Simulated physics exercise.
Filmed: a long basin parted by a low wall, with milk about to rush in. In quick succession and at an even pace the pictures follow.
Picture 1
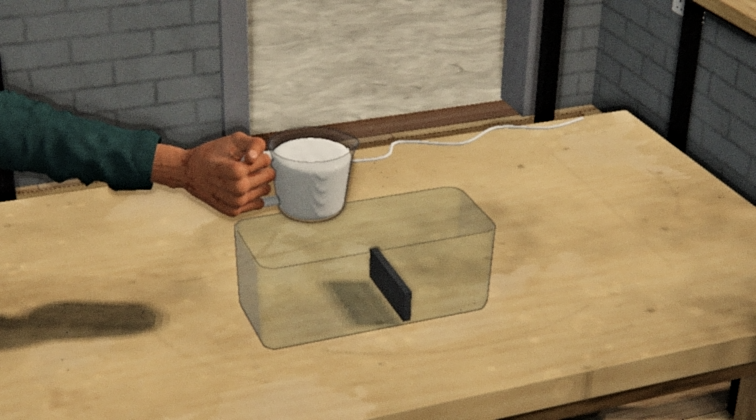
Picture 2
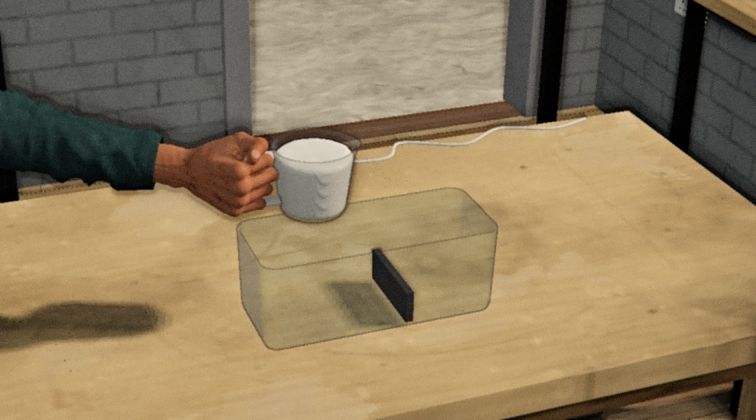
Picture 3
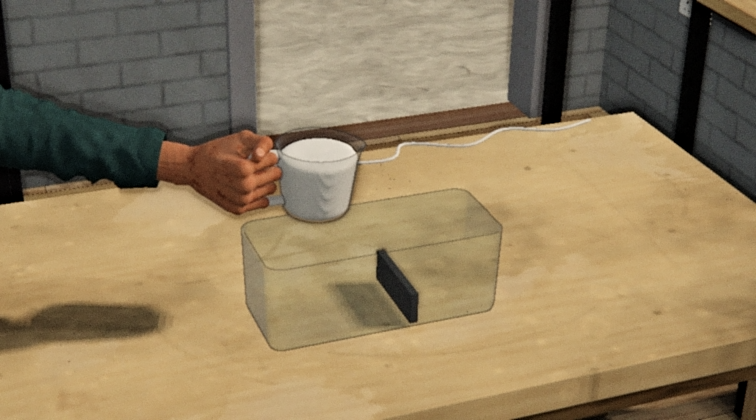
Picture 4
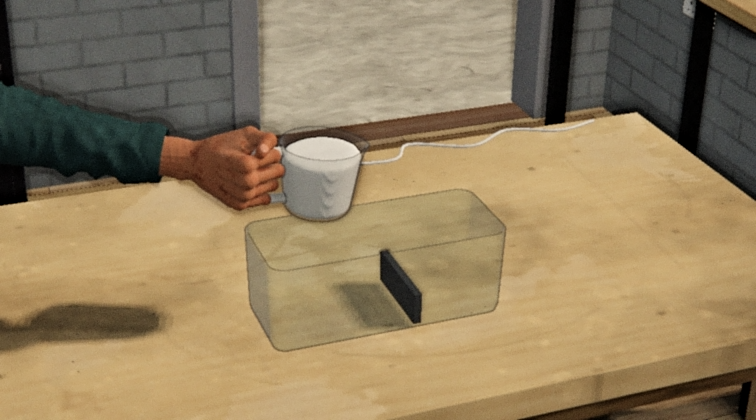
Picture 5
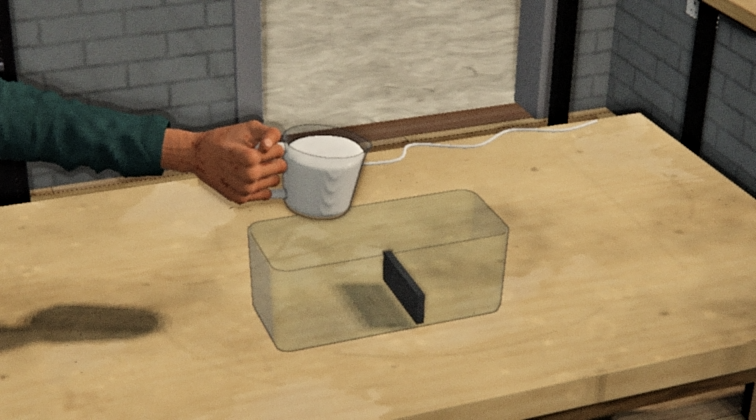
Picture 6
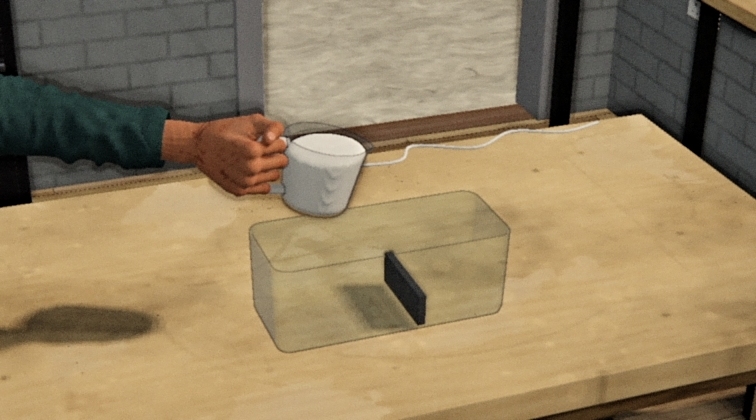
A hand holds a white cup behind a clear divided basin and tilts it slightly right.
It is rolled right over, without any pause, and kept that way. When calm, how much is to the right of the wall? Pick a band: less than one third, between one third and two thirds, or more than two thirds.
It is more than two thirds.
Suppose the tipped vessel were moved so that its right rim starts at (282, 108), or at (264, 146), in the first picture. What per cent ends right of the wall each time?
5 and 5 per cent.
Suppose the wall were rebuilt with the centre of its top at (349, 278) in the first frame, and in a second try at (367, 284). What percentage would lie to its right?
About 95 per cent on the first try, and 90 per cent on the second.
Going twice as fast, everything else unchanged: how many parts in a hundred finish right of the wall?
Close to 75 out of every hundred.
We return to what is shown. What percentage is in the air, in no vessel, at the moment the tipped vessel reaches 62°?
That comes to near 20 percent.
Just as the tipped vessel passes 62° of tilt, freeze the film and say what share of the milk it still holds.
Around 70 in a hundred has not poured out yet.
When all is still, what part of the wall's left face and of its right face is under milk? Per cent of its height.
It settles around 0 on the left side and around 70 on the right side.
A moment on, the tilt is 62° and 71 per cent is still to pour, 2 is left of the wall and 6 right of it.
Next, the tilt is 96° and 15 per cent is still to pour, 3 is left of the wall and 61 right of it.
Then the tilt is 105° and 0 per cent is still to pour, 4 is left of the wall and 94 right of it.
Later the tilt is 105° and 0 per cent is still to pour, 5 is left of the wall and 94 right of it.
In the end 5 per cent lies left of the wall, 94 right of it and 1 outside.
